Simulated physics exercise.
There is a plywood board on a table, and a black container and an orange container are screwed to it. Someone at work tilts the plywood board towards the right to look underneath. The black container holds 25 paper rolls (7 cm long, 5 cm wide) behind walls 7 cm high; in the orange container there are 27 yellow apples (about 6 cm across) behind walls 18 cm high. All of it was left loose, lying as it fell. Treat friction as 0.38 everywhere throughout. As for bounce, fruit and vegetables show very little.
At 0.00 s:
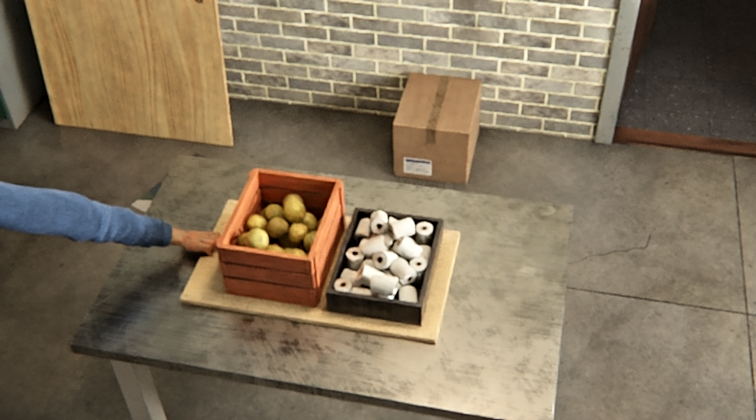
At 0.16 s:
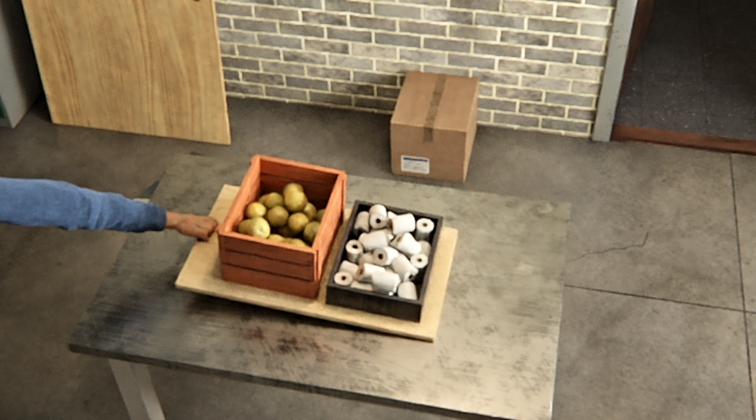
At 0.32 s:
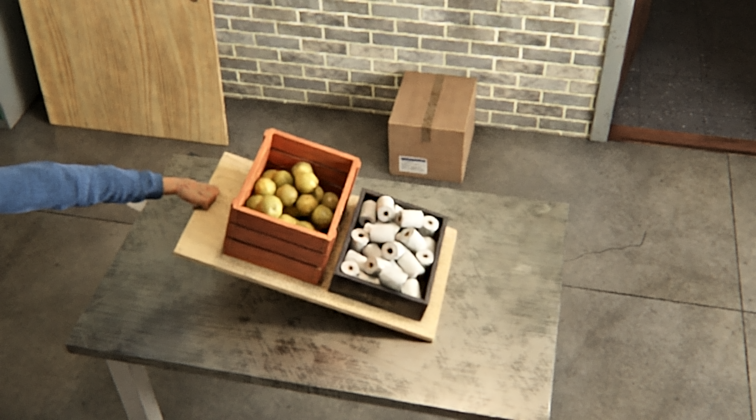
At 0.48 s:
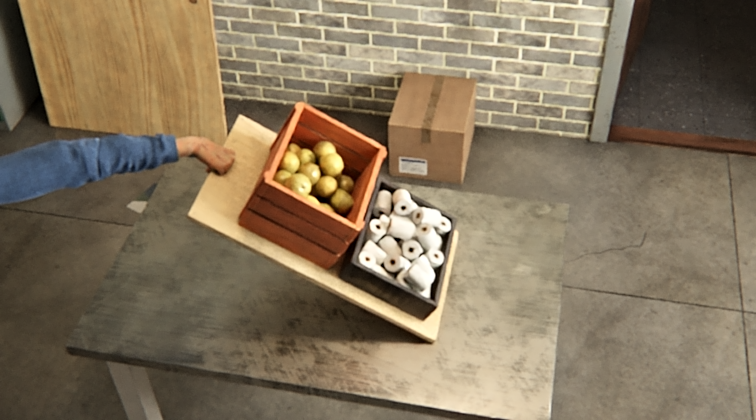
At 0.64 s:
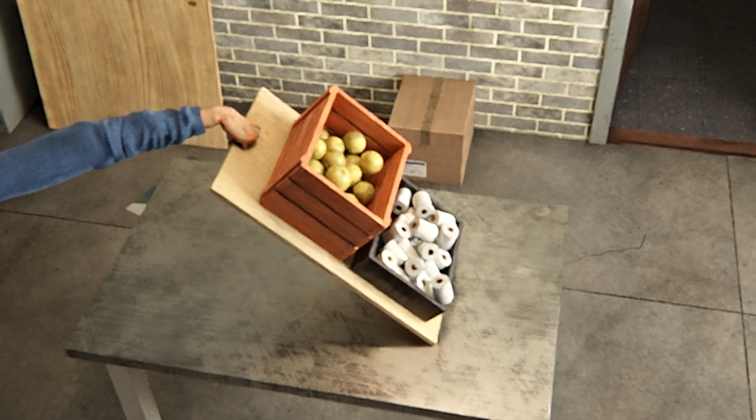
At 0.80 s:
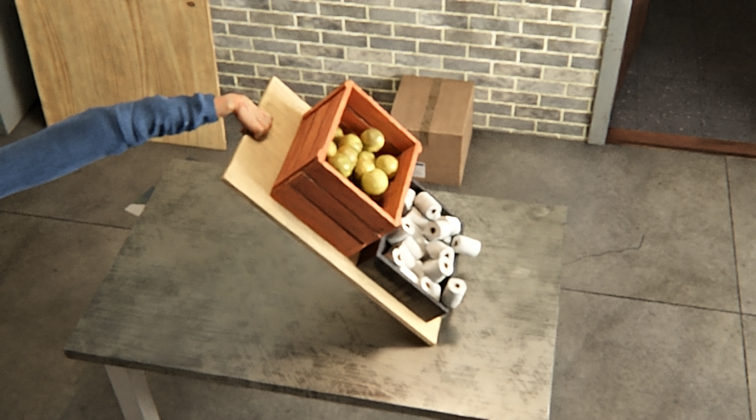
A hand in a blue sleeve lifted the left side of a board on a table, tilting it steeply rightward, while yellow fruit and small white rolls shifted inside their orange and black containers.
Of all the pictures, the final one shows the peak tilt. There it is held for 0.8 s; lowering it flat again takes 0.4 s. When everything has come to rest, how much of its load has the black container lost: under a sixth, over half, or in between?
It spills one sixth to one half.
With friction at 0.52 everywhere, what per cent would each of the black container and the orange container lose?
Black container 20, orange container 0 per cent.
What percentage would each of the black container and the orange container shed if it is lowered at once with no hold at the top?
That would cost black container 20 per cent of its load and orange container 0 per cent.
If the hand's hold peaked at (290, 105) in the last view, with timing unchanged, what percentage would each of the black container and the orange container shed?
In that case black container sheds 40 percent of its load and orange container sheds 10 percent.
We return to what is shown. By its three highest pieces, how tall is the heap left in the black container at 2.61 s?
I'd say some 6 cm high.
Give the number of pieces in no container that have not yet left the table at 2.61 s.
Some 8 in number.
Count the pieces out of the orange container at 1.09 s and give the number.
Orange container: Roughly 0 out by then.
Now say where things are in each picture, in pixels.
In the first frame (places track the rim corner closest to us here), black container (417, 305); orange container (307, 258); tipped 0°; all still inside.
Black container (418, 302); orange container (311, 250); tipped 5°, in the second frame.
Black container (424, 302); orange container (327, 237); tipped 16°, in the third frame.
Black container (435, 303); orange container (355, 226); tipped 29°, in the fourth frame.
Black container (442, 307); orange container (383, 223); tipped 40°, in the fifth frame.
Black container (445, 308); orange container (395, 222); tipped 45°; all still inside, in the sixth frame.
After 1.09 s, tilt 45°; the black container is down by 4 of 25 and the orange container has all 27.
After 1.45 s, tilt 45°; the black container is down by 6 of 25 and the orange container has all 27.
After 1.96 s, tilt 1°; the black container is down by 7 of 25 and the orange container has all 27.
Outcome (at 2.61 s), the black container is down by 7 of 25 and the orange container has all 27. Asked share, 7 of 25, 28 per cent.
